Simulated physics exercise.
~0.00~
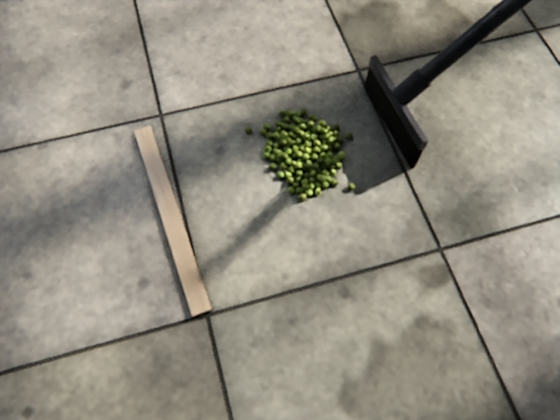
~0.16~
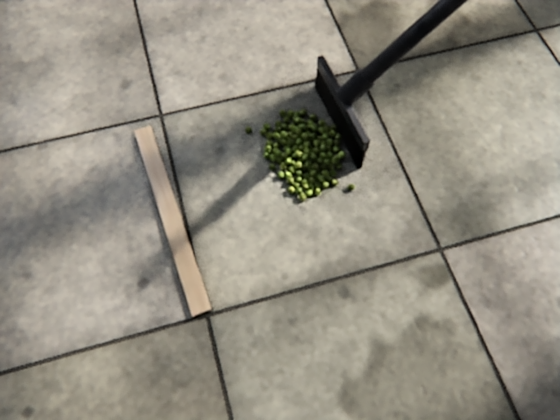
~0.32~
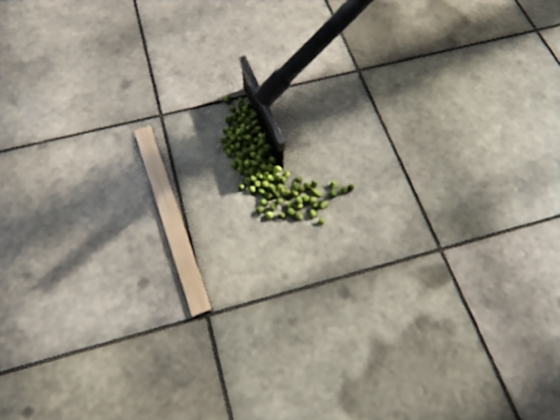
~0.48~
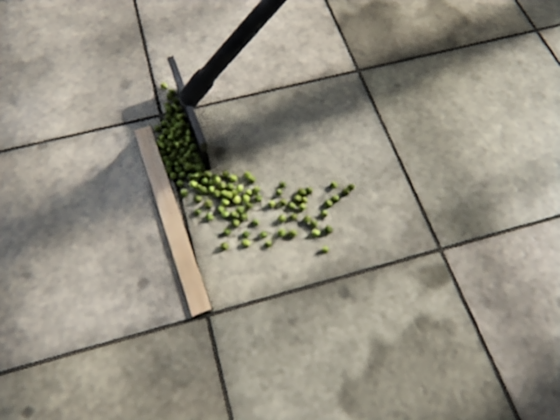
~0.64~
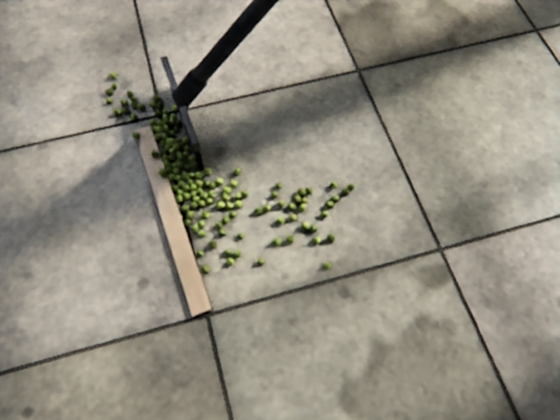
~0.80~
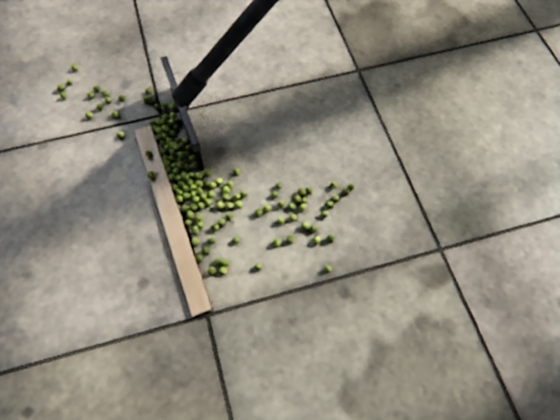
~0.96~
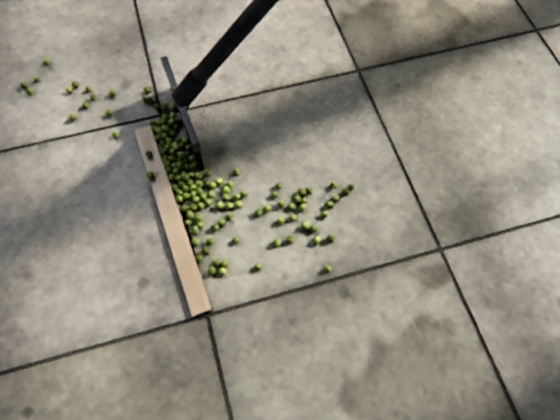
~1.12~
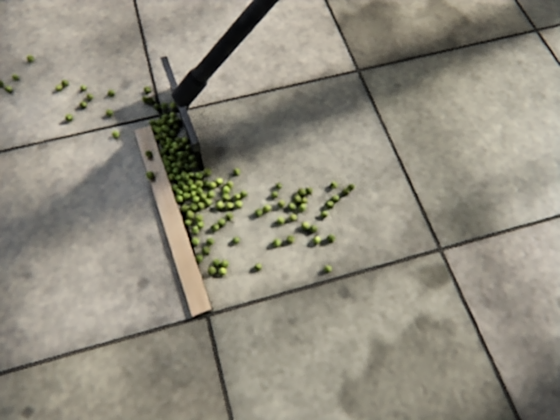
A black squeegee pushed a pile of green peas left across gray tiles toward a wooden strip, leaving some scattered behind, then stopped near its upper end as several rolled past that end while most stayed on the near side.
